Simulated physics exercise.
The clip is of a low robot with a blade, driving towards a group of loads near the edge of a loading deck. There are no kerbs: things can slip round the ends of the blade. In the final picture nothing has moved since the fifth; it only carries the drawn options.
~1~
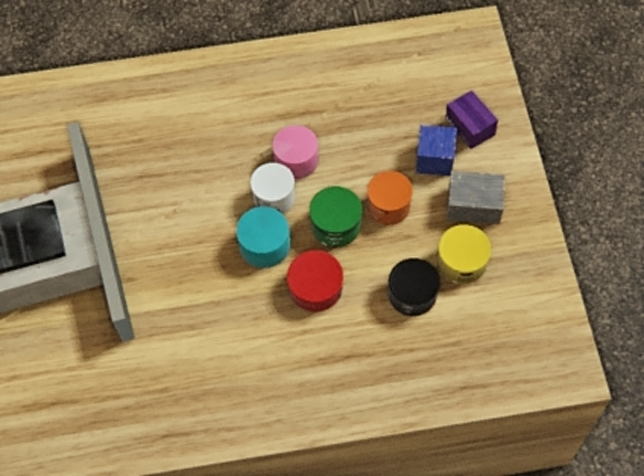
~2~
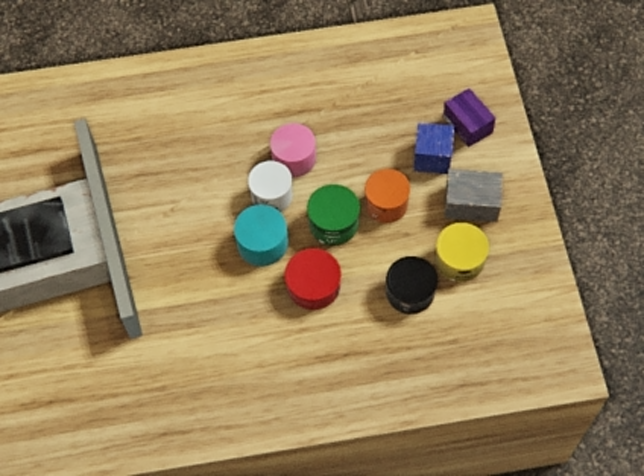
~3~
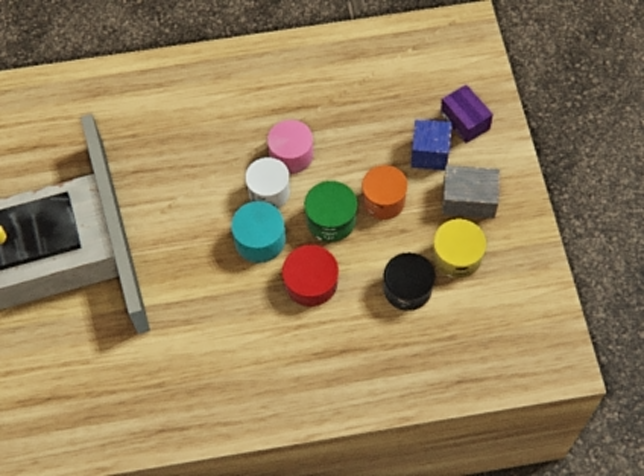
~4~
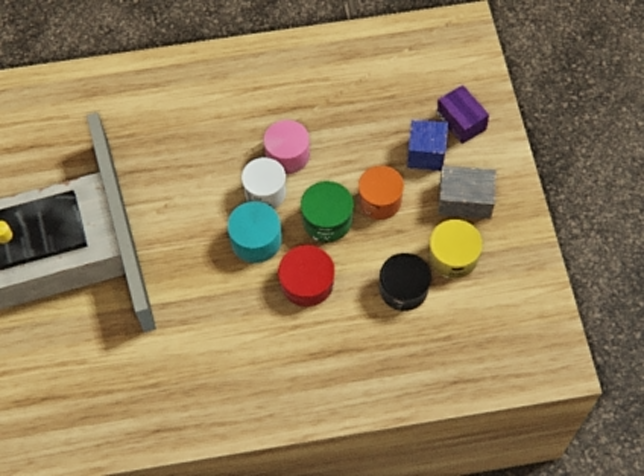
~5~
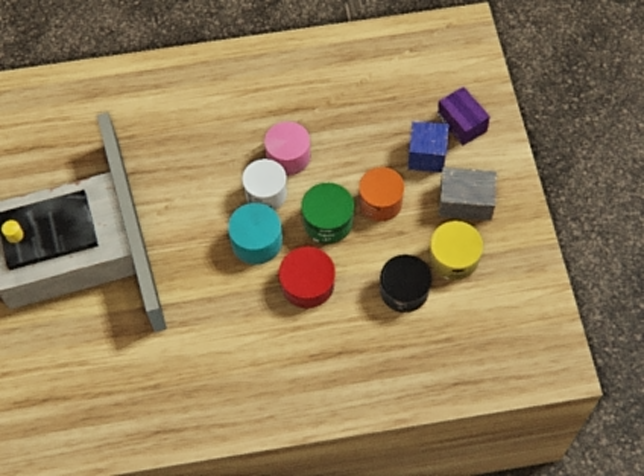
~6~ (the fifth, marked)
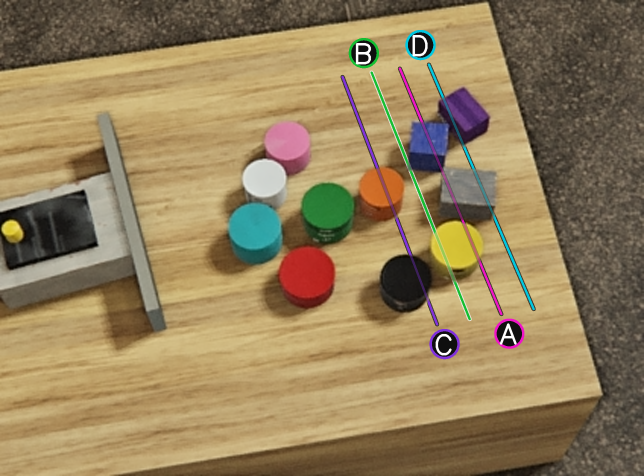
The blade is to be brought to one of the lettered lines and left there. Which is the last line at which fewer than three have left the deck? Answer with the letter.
No farther than A.
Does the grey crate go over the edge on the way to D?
Yes.
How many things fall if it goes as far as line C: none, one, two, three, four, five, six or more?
The count is none.
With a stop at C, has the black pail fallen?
No.
On the marked copy, A at (448, 184); B at (418, 189); C at (387, 193); D at (478, 179).
With A. Early on, robot (173, 209); green pail (335, 212); turquoise canister (286, 227).
Further on, robot (290, 191); grey crate (498, 193); purple box (466, 111).
At the end, robot (378, 178); orange pail over the edge; yellow pail (556, 246); one fallen.
As for the rest, B is within the limit but short; C is within the limit but short; D drops four.
